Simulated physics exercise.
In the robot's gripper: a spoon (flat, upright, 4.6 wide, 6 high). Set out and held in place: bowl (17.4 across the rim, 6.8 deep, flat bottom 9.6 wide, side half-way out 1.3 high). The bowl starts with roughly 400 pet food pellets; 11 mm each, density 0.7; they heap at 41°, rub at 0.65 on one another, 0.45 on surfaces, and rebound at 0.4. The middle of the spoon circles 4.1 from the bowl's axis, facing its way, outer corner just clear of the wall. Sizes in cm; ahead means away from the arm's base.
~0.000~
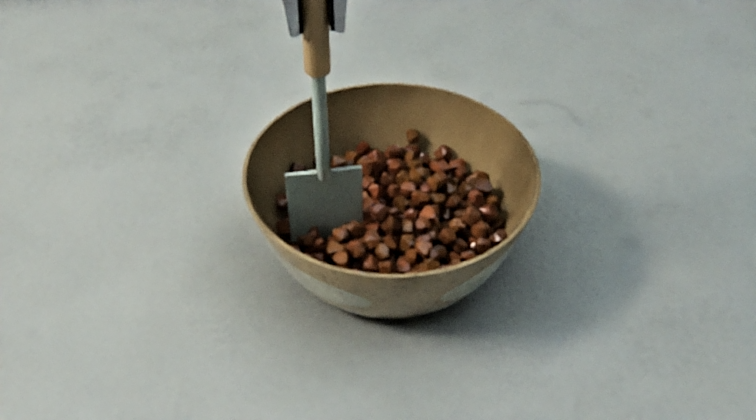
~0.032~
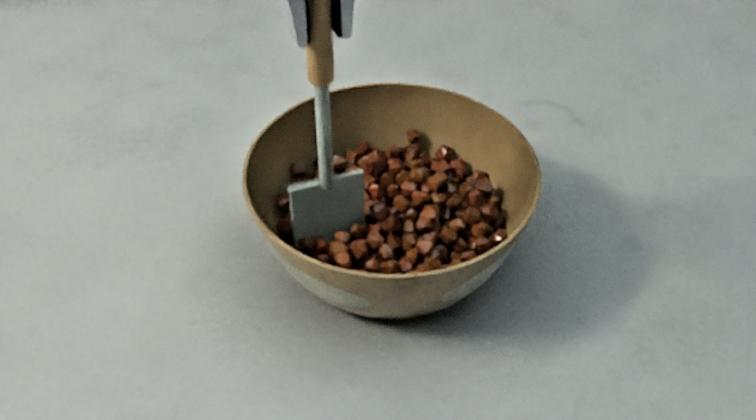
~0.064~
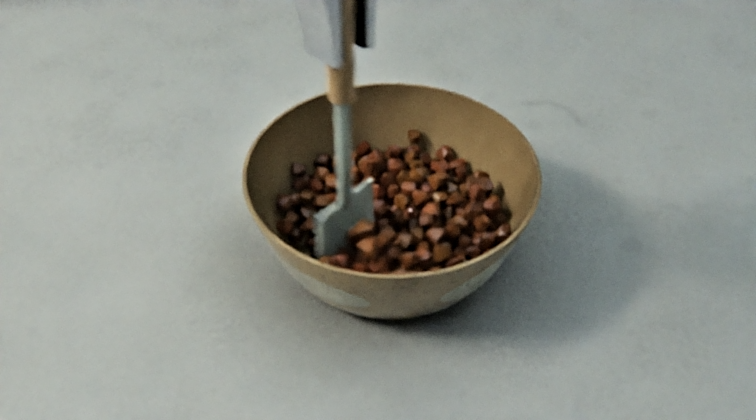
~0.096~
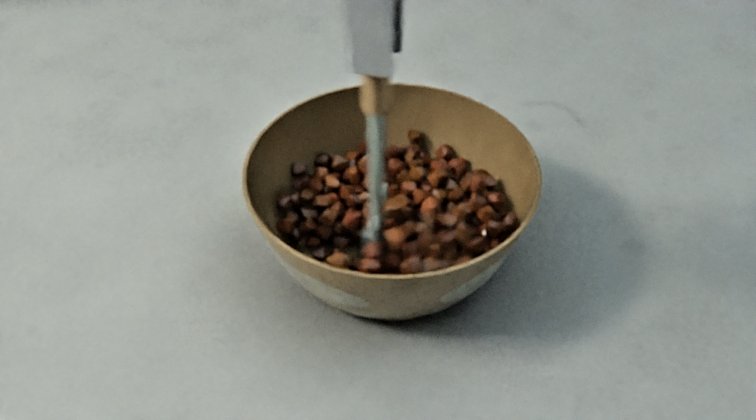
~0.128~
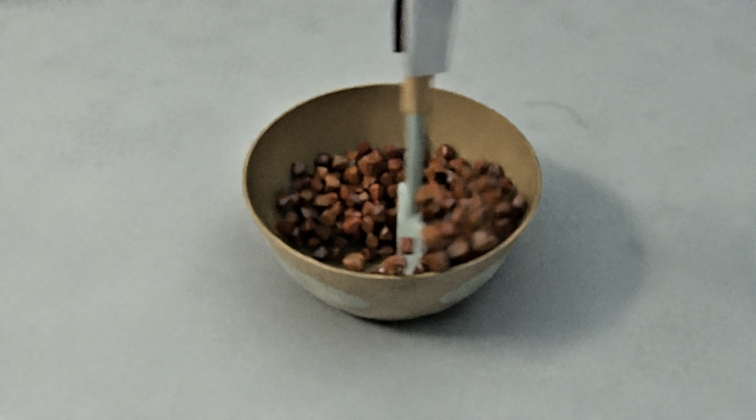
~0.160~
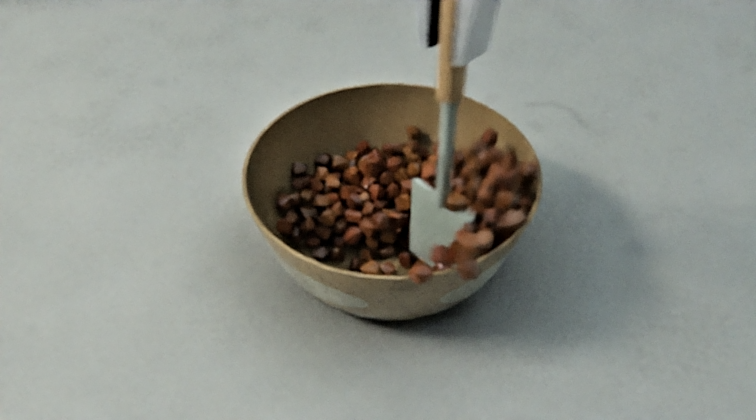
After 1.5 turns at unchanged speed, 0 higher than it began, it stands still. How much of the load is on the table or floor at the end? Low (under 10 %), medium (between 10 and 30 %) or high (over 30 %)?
On the table or floor the share is high, over 30 %.
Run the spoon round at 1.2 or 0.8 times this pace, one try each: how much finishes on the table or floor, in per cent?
Some 45 and 25 per cent.
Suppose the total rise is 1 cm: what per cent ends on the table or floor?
About 35 per cent.
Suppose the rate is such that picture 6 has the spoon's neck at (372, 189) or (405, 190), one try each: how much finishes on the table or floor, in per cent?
About 15 and 25 per cent.
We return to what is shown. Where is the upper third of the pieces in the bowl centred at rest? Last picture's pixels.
At about (428, 159).
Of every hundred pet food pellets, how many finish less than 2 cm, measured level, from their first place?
Roughly 5 per cent.
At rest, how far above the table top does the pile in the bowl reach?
About 7.0 cm.
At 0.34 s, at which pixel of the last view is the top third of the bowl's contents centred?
Around (319, 135).
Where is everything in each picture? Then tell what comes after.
Spoon neck at (322, 151), 0° round; upper third of the load around (410, 211), from x 285 to 500, top at y 135; 404 in the bowl, in the first picture.
Spoon neck at (326, 160), 12° round; upper third of the load around (410, 214), from x 285 to 500, top at y 135, in the second picture.
Spoon neck at (345, 178), 40° round; upper third of the load around (403, 227), from x 285 to 505, top at y 135, in the third picture.
Spoon neck at (377, 189), 68° round; upper third of the load around (421, 229), from x 285 to 510, top at y 135, in the fourth picture.
Spoon neck at (413, 189), 97° round; upper third of the load around (449, 220), from x 285 to 520, top at y 135, in the fifth picture.
Spoon neck at (444, 177), 126° round; upper third of the load around (473, 197), from x 285 to 530, top at y 135; 401 in the bowl, 3 in flight or on the tool, in the sixth picture.
After 0.34 s, 284° round, highest piece 10 above the table; 348 in the bowl, 19 on the table or floor, 37 in flight or on the tool.
After 0.51 s, 83° round, highest piece 10 above the table; 284 in the bowl, 92 on the table or floor, 28 in flight or on the tool.
After 0.80 s, 180° round, highest piece 7 above the table; 242 in the bowl, 162 on the table or floor.
After 1.50 s, 180° round, highest piece 7 above the table; 242 in the bowl, 162 on the table or floor.
At rest, 242 in the bowl, 162 on the table or floor. That is 40 % on the table or floor.
